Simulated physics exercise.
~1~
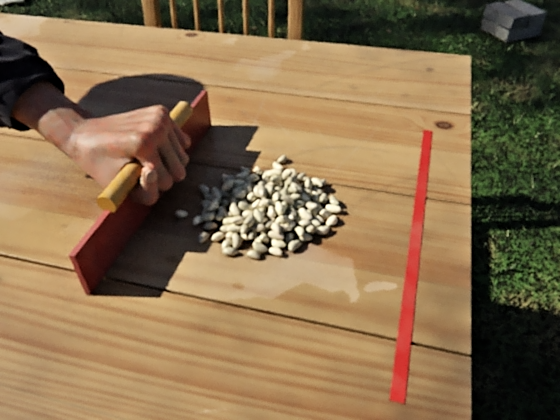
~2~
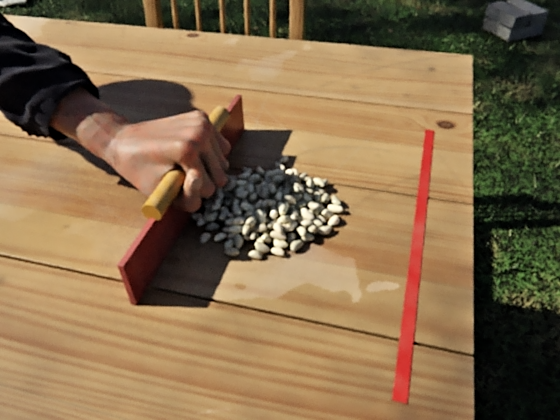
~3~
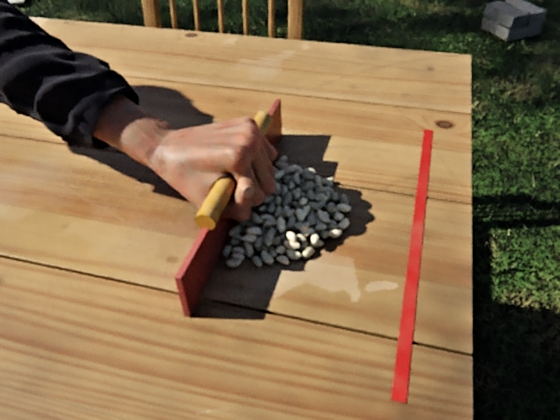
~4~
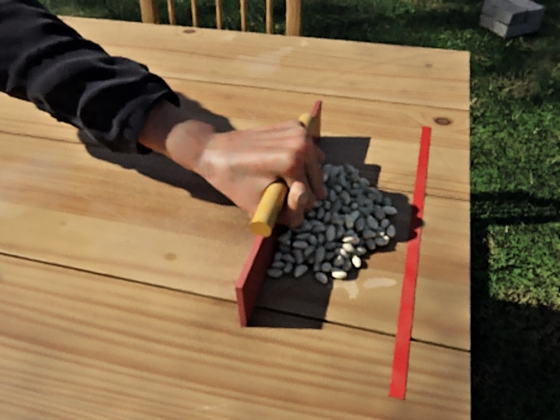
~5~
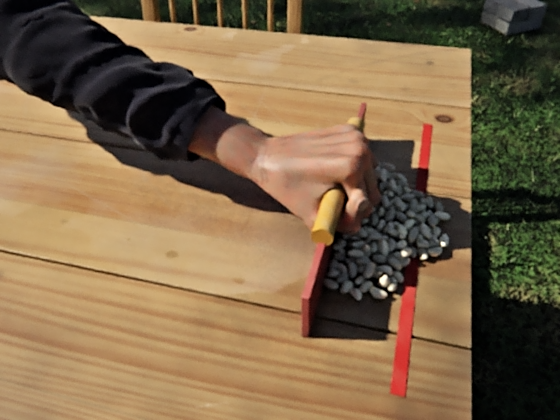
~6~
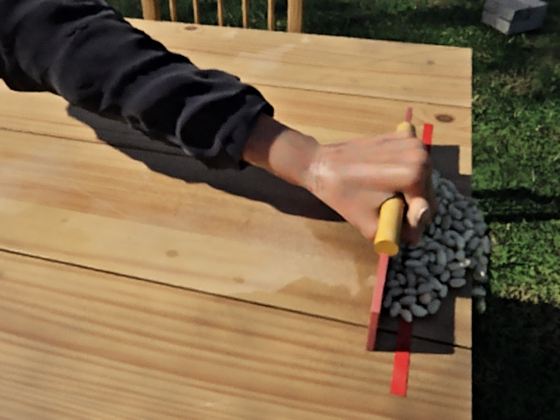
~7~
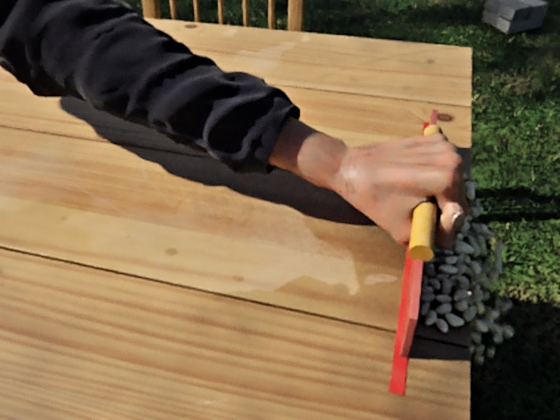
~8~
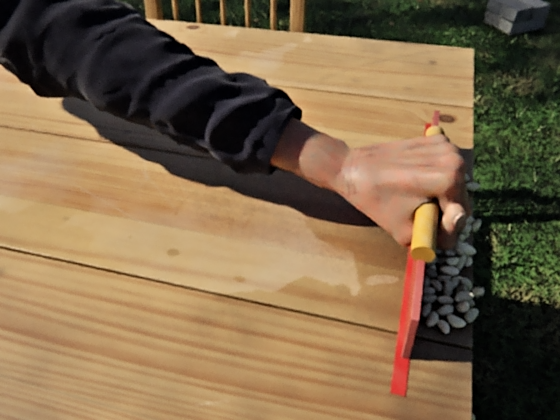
At first, a hand in a dark sleeve grips the yellow handle of a red scraper on a sunlit wooden table, with a heap of pale beans just ahead and a strip of red tape farther right. The scraper slides right and meets the heap. The hand keeps pushing, and the beans bunch in its shadow and cross the tape. The front of the heap then reaches the table's edge above the grass, and beans begin spilling over. Finally, the scraper stops at the tape, with part of the heap gone over the edge and the remaining beans resting beside the blade.
